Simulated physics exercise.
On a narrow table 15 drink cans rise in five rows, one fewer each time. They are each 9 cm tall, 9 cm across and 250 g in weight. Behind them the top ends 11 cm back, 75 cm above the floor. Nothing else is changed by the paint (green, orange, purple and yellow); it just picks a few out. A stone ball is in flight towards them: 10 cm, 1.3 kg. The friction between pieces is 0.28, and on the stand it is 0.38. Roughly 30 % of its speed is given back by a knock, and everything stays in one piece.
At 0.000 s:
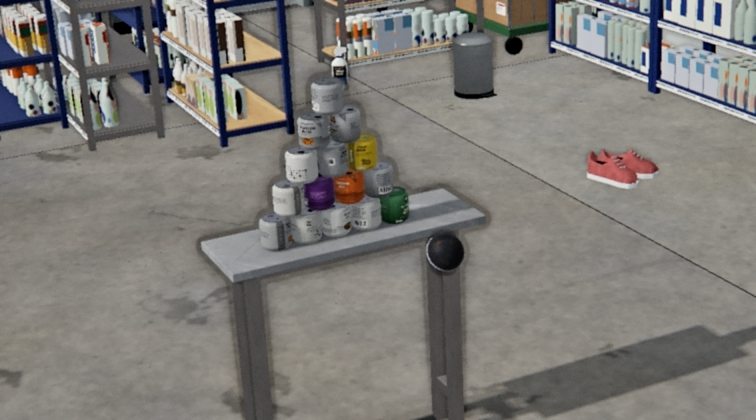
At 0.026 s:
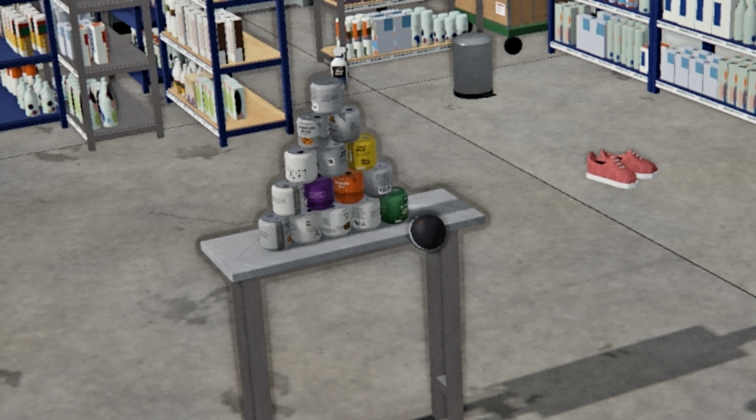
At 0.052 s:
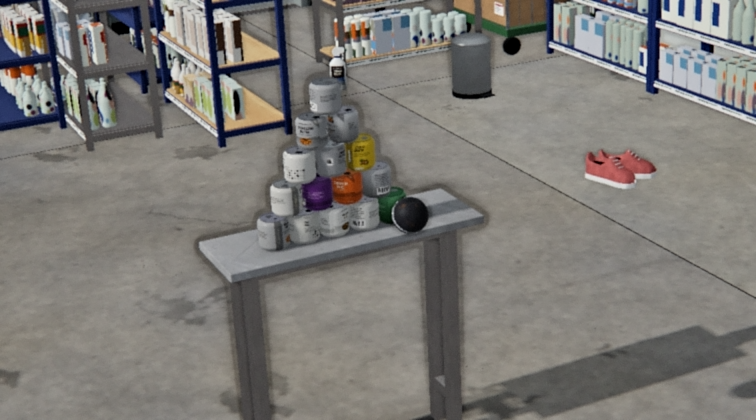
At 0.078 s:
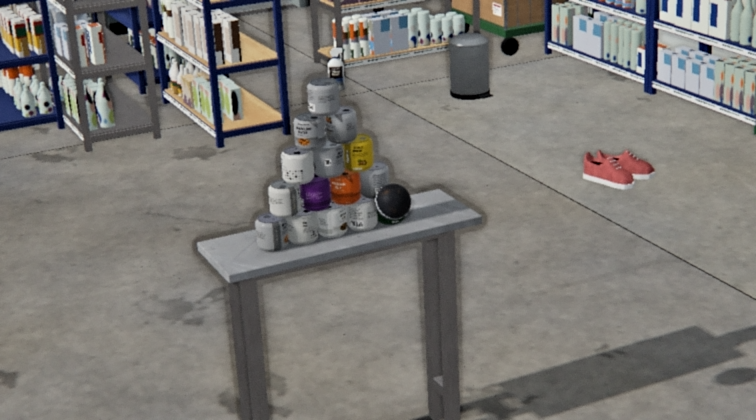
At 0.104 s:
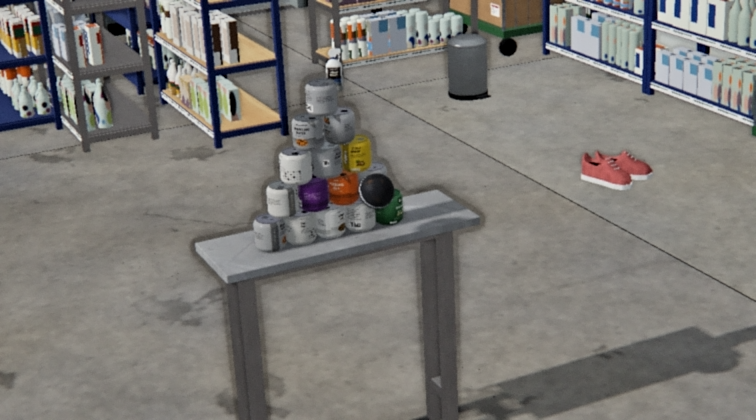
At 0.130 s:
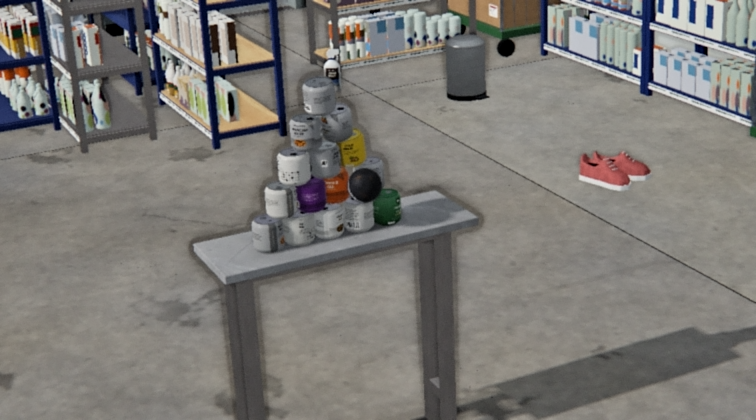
The clip opens on a pyramid of mostly grey cans on a narrow table in a warehouse-like room, with a dark ball at the lower right. The ball flies up and leftward past the green can, then strikes the stack near the orange can, nudging it and leaning the yellow one.
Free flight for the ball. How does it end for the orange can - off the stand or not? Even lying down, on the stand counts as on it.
It ends off the stand.
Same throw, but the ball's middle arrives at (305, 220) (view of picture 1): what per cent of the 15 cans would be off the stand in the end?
In that case about 30 percent.
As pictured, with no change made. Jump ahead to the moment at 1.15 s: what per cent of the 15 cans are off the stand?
It's 25 percent at that point.
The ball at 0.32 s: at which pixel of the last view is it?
(324, 185) or so.
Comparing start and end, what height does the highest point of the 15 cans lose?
It sits roughly 18 centimetres lower.
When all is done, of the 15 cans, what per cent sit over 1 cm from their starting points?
55 %.
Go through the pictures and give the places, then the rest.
In the first frame (places mark the middle of the side facing us; the camera pans a little), ball (445, 252) 40 cm from contact, 3.7 m/s; orange can (343, 190); green can (386, 210); yellow can (362, 157); nothing disturbed.
Ball (428, 232) 31 cm from contact, 3.6 m/s; orange can (342, 190), in the second frame.
Ball (410, 216) 22 cm from contact, 3.5 m/s; orange can (341, 190), in the third frame.
Ball (393, 202) 13 cm from contact, 3.5 m/s; orange can (339, 191), in the fourth frame.
Ball (377, 191) 38 mm from contact, 3.5 m/s; orange can (337, 191), in the fifth frame.
Ball (365, 185) after contact, 2.1 m/s; orange can (331, 190) shifted 31 mm; yellow can (349, 155) leaning 10°; green can (378, 212); 5 disturbed, none off the stand, in the sixth frame.
After 0.32 s, ball still moving; none of the 15 cans off the stand, 7 disturbed; orange can leaning 25°, 15 cm lower; yellow can on its side.
After 0.70 s, ball still moving; 4 of the 15 cans off the stand; orange can leaning 67°, 74 cm lower; yellow can leaning 63°, 89 cm lower.
After 1.15 s, ball still moving; 4 of the 15 cans off the stand; orange can on its side; yellow can leaning 72°, 92 cm lower.
After 1.73 s, ball still moving; 5 of the 15 cans off the stand; orange can on its side; yellow can on its side.
By the end (2.1 s), ball rolling away; 6 of the 15 cans off the stand; orange can on its side; yellow can on its side; green can shifted 13 mm. As the last picture would show them, middles, orange can near (192, 334), yellow can near (111, 387).
